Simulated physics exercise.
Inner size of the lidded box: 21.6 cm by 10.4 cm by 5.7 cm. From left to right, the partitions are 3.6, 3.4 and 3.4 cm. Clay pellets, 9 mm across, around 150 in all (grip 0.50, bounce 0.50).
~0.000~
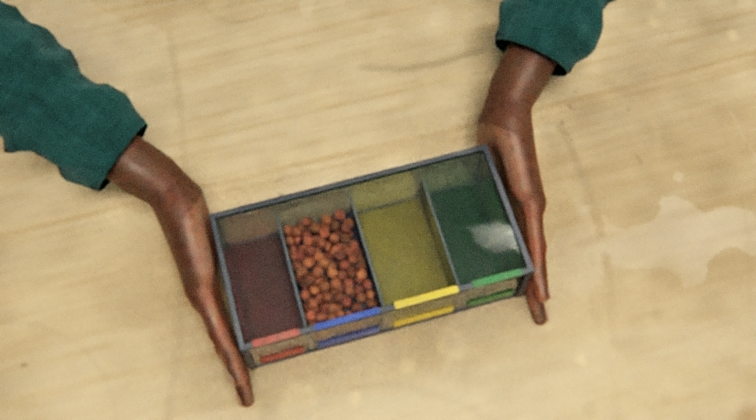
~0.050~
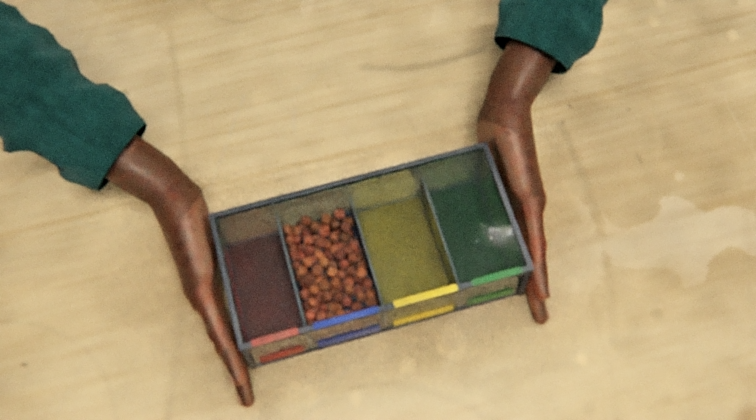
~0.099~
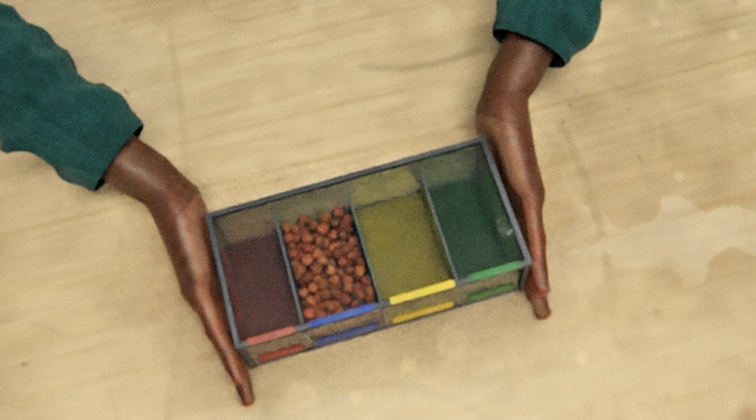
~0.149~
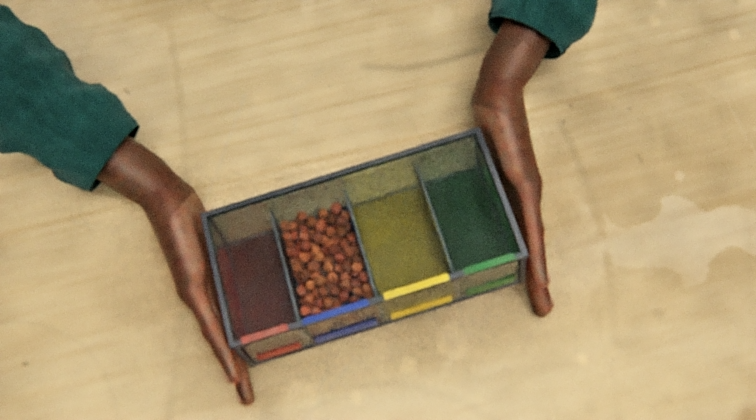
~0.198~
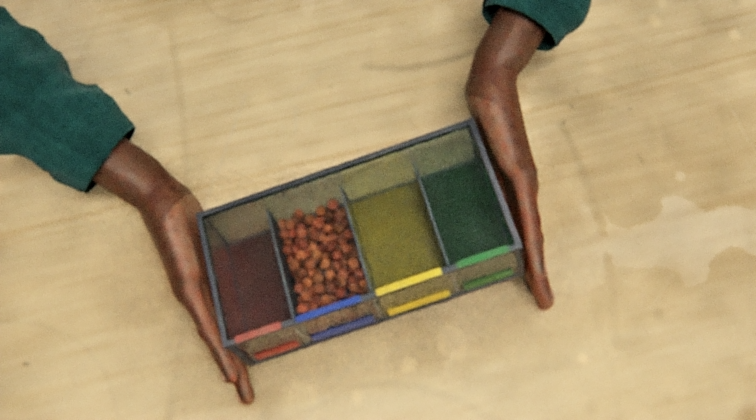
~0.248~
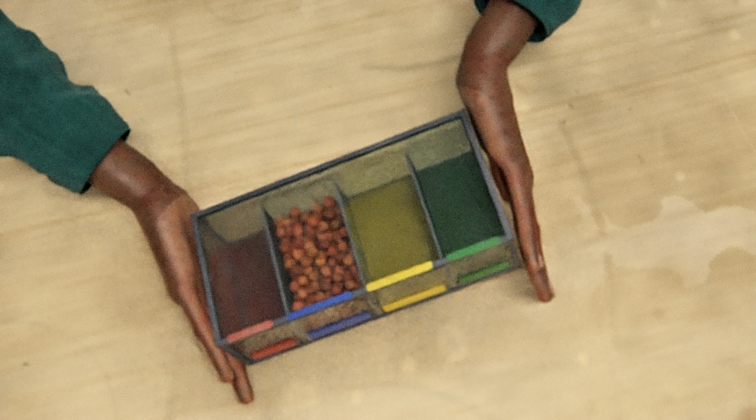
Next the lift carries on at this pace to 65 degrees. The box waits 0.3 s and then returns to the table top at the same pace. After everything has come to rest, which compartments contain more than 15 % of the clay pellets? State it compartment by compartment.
Red compartment: Not more than 15 %, blue compartment: More than 15 %, green compartment: Not more than 15 %, yellow compartment: Not more than 15 %.
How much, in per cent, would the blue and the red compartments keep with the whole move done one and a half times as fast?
Outcome, in per cent - blue: 95; red: 5.
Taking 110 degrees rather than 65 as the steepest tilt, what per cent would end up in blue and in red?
You'd find blue with 35 % and red with 65 %.
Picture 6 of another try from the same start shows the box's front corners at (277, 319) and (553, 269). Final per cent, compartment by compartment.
Red = 0 %, blue = 90 %, green = 5 %, yellow = 5 %.
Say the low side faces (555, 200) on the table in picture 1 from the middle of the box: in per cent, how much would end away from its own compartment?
Around 5 percent of them.
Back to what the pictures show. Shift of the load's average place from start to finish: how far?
Net shift: Approx. 1.0 cm.
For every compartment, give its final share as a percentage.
The red one ends with 0, blue with 100, green with 0 and yellow with 0 per cent.
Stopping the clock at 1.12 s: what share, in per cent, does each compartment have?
The split is red at 0, blue at 100, green at 0 and yellow at 0 per cent.
Then, at 1.12 s, tilt 65 degrees; blue 100 %.
Then, at 1.70 s, tilt 33 degrees; blue 100 %.
Then, at 2.33 s, tilt 0 degrees; blue 100 %.
By 2.6 s all is still; red 0 %, blue 100 %, green 0 %, yellow 0 %.
